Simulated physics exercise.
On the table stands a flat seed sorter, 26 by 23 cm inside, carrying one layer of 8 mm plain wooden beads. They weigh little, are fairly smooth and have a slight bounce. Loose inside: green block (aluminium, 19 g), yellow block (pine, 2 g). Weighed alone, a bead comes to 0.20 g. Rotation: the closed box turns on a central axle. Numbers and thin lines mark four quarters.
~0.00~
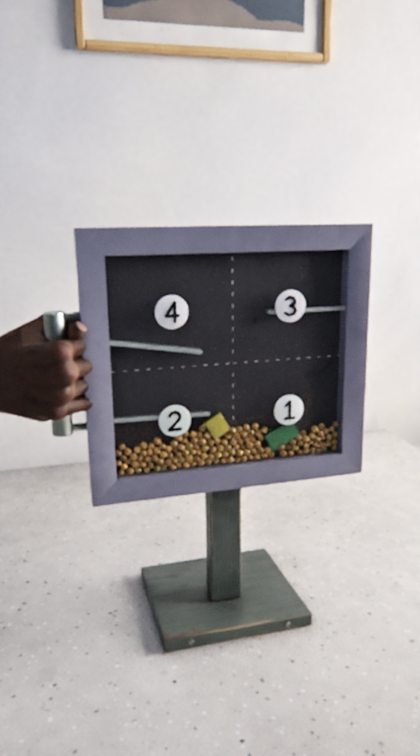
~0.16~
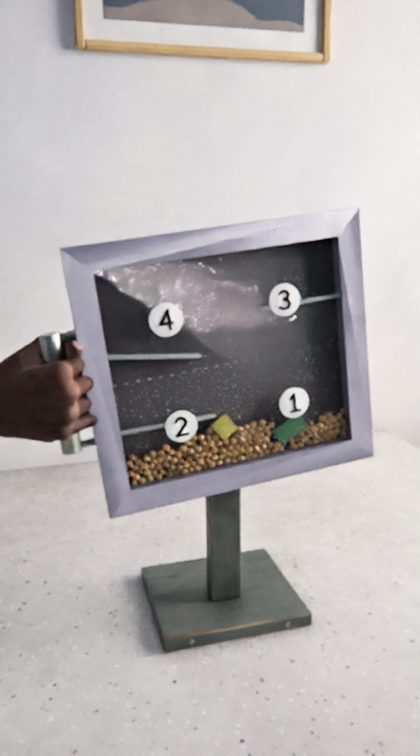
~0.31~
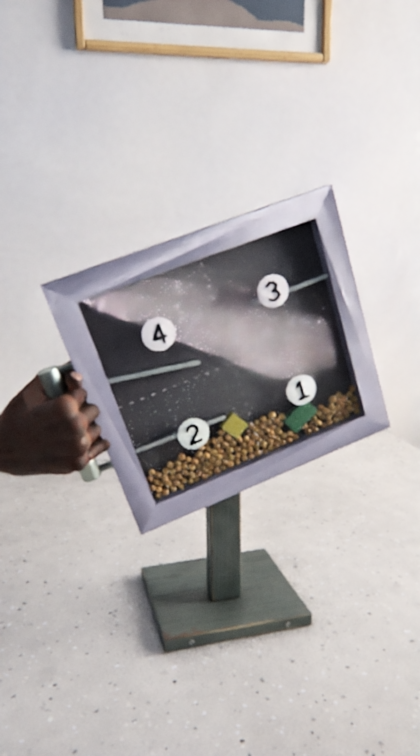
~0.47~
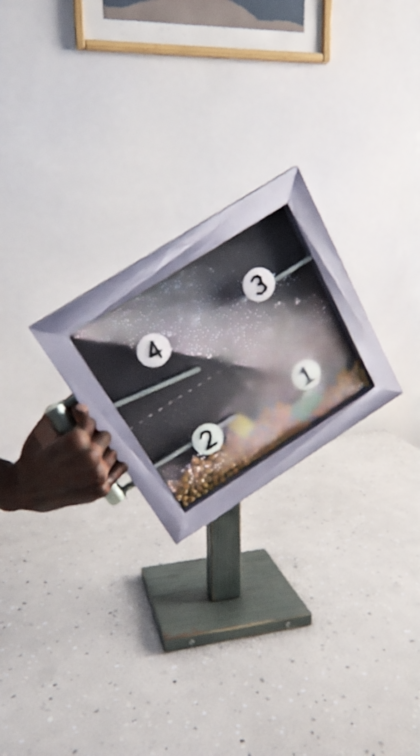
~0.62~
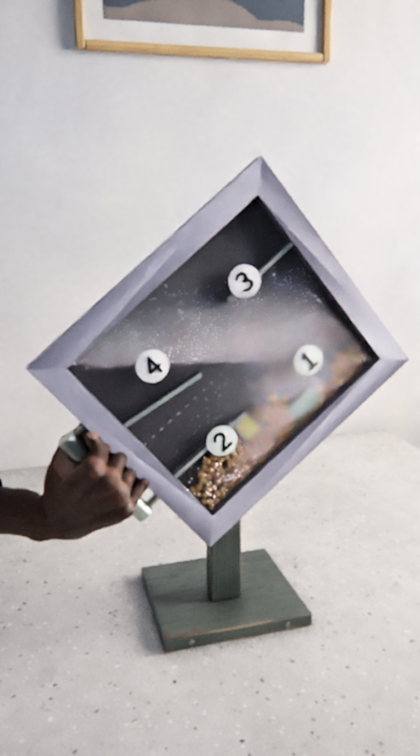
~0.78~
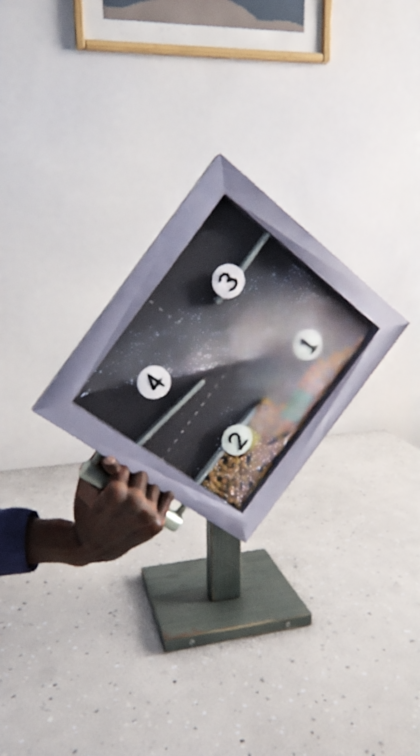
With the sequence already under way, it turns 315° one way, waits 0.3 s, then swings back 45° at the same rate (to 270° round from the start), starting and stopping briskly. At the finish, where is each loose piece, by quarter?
Green block ends in 3, yellow block ends in 1.
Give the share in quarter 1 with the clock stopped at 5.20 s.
I'd say near 65 in a hundred.
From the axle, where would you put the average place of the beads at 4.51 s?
Position estimate: Right 6 cm, below 9 cm.
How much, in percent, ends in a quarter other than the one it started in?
My reckoning puts it near 75 percent.
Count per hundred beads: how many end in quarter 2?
Share at rest: Approx. 0 %.
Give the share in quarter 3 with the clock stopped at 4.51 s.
Around 35 percent of the load.
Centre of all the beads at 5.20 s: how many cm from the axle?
Some 2 cm right and 11 cm below.
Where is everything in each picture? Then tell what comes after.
Level; about 140 beads; beads' middle (226, 448); highest (203, 429); green block (281, 434) tilted 27°; yellow block (217, 425) tilted 58°; no. 1 (289, 410), no. 2 (175, 421), no. 3 (291, 306), no. 4 (172, 312), in the first picture.
Turned 6° anticlockwise; beads' middle (235, 448); highest (343, 411), in the second picture.
Turned 17° anticlockwise; beads' middle (250, 444); highest (352, 389); wall ends (253, 303), (197, 362), (223, 416), in the third picture.
Turned 29° anticlockwise; beads' middle (262, 439); highest (357, 363); green block (306, 404) tilted 51°; yellow block (241, 426) tilted 38°, in the fourth picture.
Turned 40° anticlockwise; beads' middle (269, 435); highest (357, 347), in the fifth picture.
Turned 51° anticlockwise; beads' middle (272, 435); highest (362, 340); green block (297, 406) tilted 59°; yellow block (247, 437) tilted 40°; no. 1 (308, 345), no. 2 (237, 440), no. 3 (228, 281), no. 4 (154, 382), in the sixth picture.
By 4.51 s, it has come round 315° anticlockwise; the beads' middle is 6 cm right of and 9 cm below the centre; no. 1, 65 %, no. 3, 35 %; green block in no. 3; yellow block in no. 1.
By 5.20 s, it has come round 292° anticlockwise; the beads' middle is 2 cm right of and 11 cm below the centre; no. 1, 65 %, no. 3, 35 %; green block in no. 3; yellow block in no. 1.
By 5.58 s, it has come round 270° anticlockwise; the beads' middle is 2 cm left of and 11 cm below the centre; no. 1, 65 %, no. 3, 35 %; green block in no. 3; yellow block in no. 1.
All still by 6.0 s, it has come round 270° anticlockwise; no. 1, 65 %, no. 2, 0 %, no. 3, 35 %, no. 4, 0 %; green block in no. 3; yellow block in no. 1.
